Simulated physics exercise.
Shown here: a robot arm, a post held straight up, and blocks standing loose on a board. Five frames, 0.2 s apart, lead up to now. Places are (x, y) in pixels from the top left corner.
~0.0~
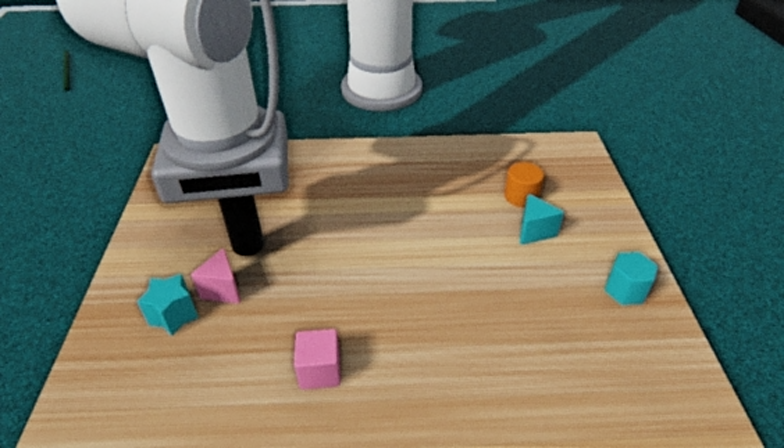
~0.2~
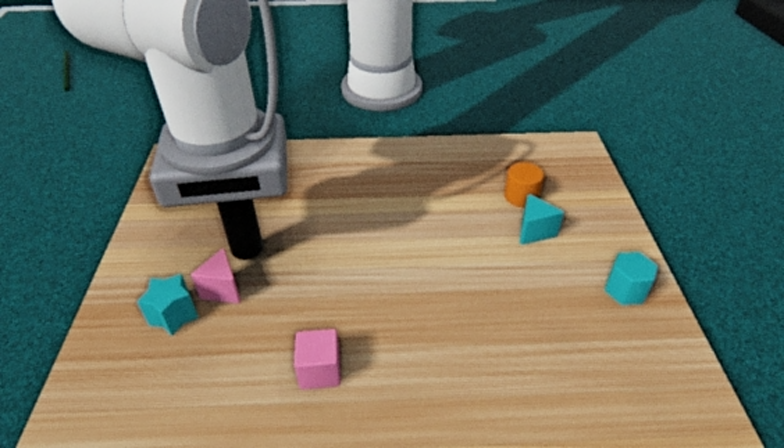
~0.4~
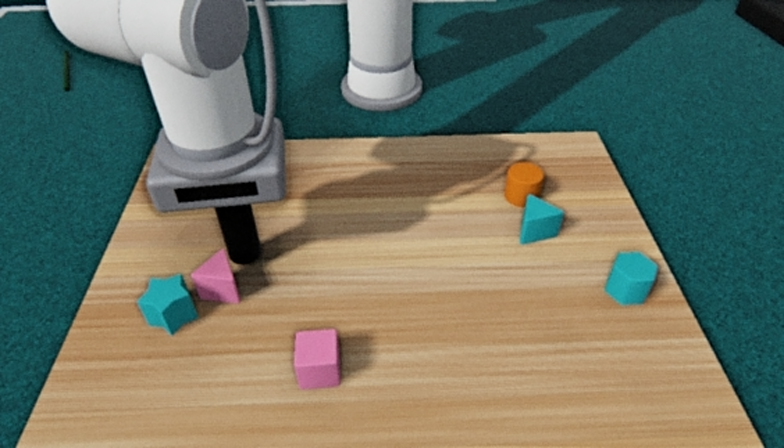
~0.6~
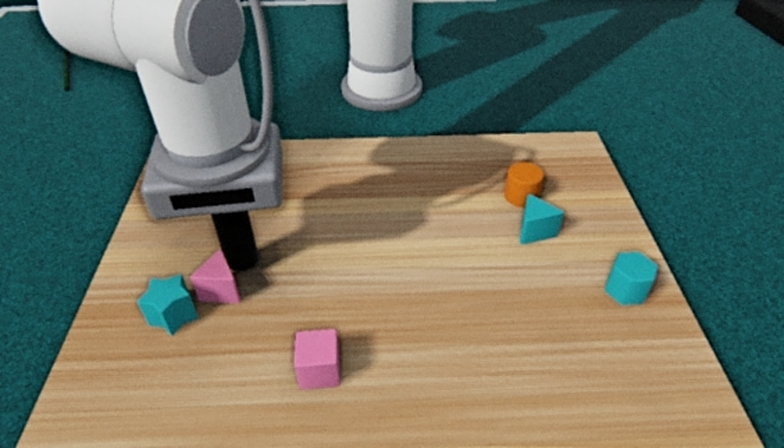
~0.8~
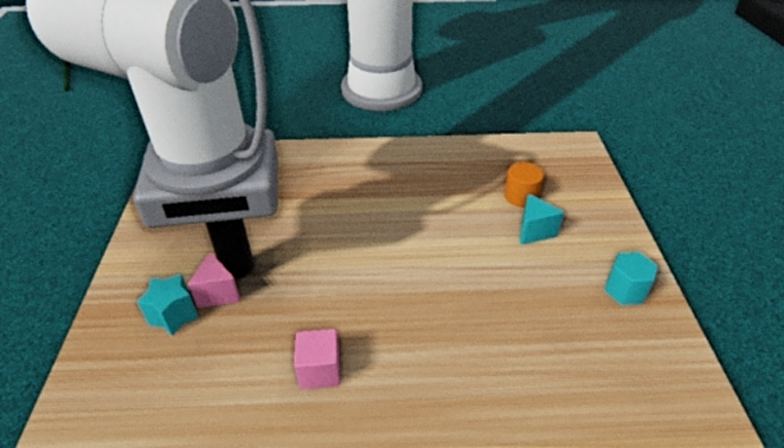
The clip opens on a robot arm holding a black post upright over a wooden board, near a pink triangular block and a turquoise star-shaped block. The arm moves the post slowly toward the viewer and slightly left, then the pink triangle shifts slightly while the other blocks stay still.
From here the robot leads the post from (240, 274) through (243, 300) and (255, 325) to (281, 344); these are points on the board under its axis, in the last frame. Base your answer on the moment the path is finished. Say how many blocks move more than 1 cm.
The count is one.
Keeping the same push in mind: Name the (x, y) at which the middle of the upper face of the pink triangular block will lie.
Top centre: (204, 287).
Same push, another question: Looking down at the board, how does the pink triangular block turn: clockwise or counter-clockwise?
Rotation: Clockwise.
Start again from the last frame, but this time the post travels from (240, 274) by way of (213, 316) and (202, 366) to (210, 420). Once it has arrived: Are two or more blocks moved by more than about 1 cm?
Final answer: Yes.
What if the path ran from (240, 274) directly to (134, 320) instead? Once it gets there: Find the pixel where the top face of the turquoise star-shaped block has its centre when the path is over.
It ends at (111, 330).
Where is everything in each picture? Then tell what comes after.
The first picture shows post's lower end at (248, 245); turquoise star-shaped block at (164, 291); pink triangular block at (216, 266); pink square piece at (316, 346).
The second picture shows post at (247, 248); blocks still.
The third picture shows post at (245, 253); blocks still.
The fourth picture shows post at (242, 259); blocks still.
The fifth picture shows post at (238, 267); turquoise star-shaped block at (164, 291); pink triangular block at (210, 270); pink square piece at (316, 346).
The first path, step by step. One third of the way, post at (241, 292); turquoise star-shaped block at (159, 294), turned 15° clockwise; pink triangular block at (204, 287), turned 20° clockwise.
Two thirds of the way, post at (253, 318); turquoise star-shaped block at (159, 294), turned 15° clockwise; pink triangular block at (204, 287), turned 25° clockwise.
At the end, post at (279, 337); turquoise star-shaped block at (159, 294), turned 15° clockwise; pink triangular block at (204, 287), turned 25° clockwise; pink square piece still.
